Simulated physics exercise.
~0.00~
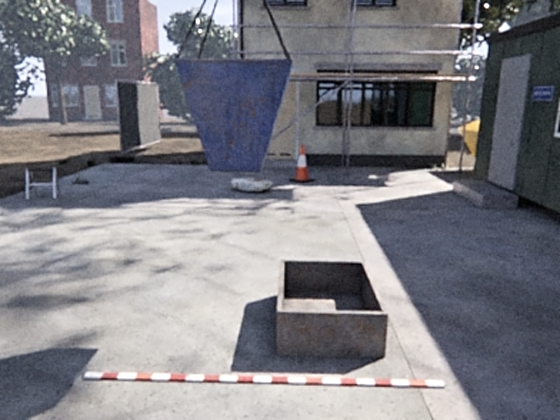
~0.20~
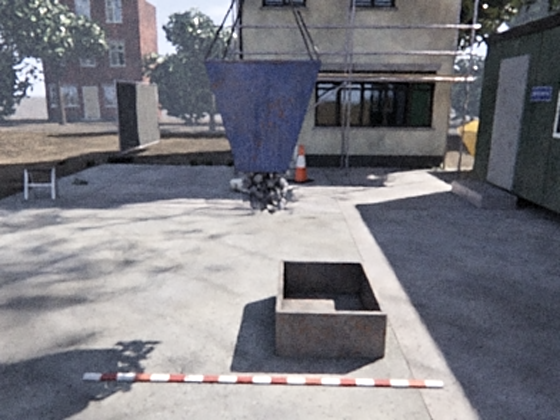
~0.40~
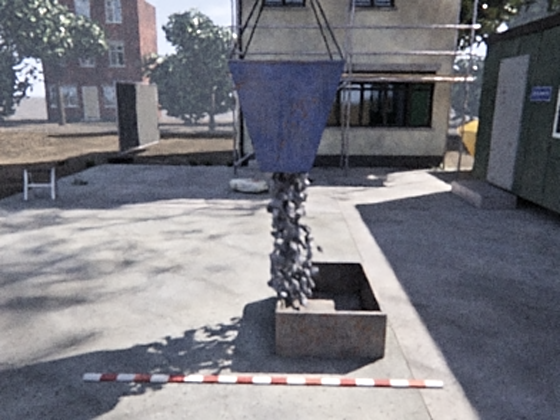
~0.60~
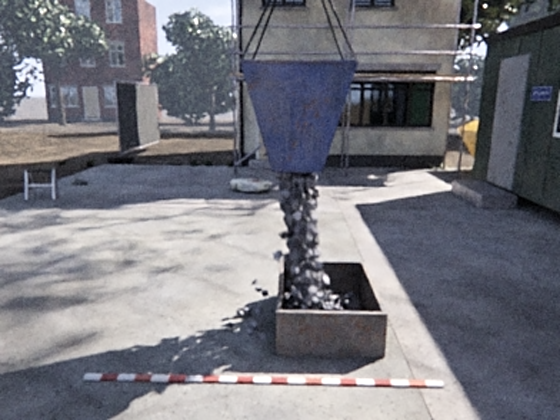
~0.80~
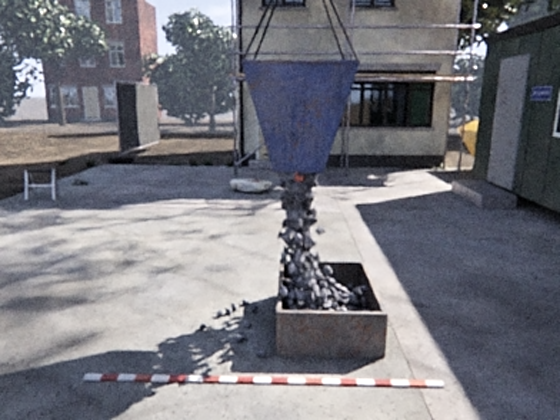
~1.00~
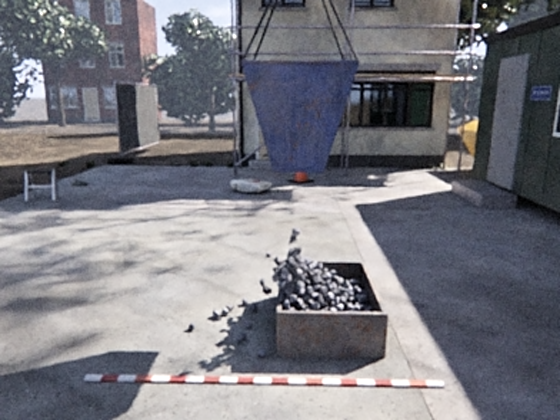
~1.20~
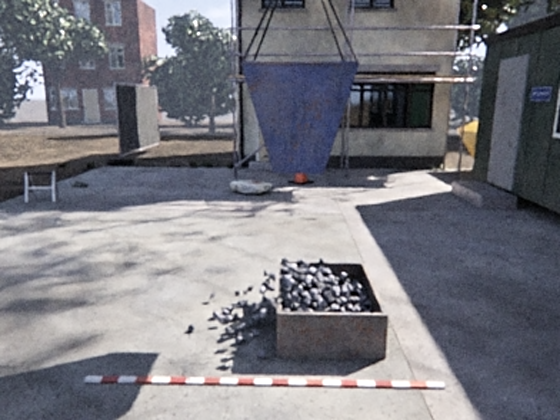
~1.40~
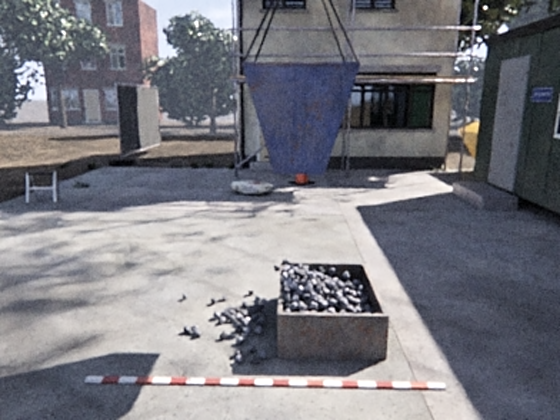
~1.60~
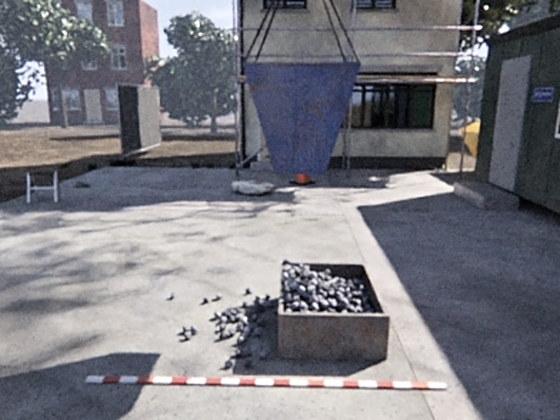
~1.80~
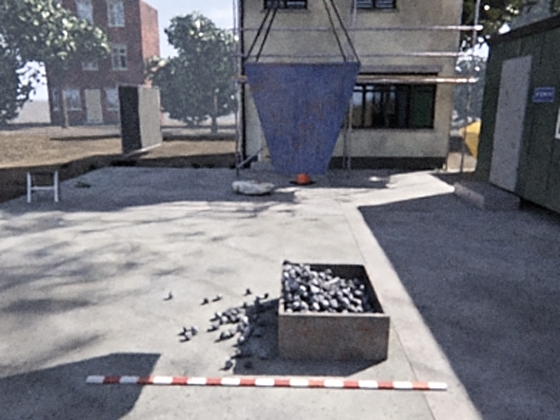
A blue skip moves right, dropping grey stones that fill a bin, some scattering left.
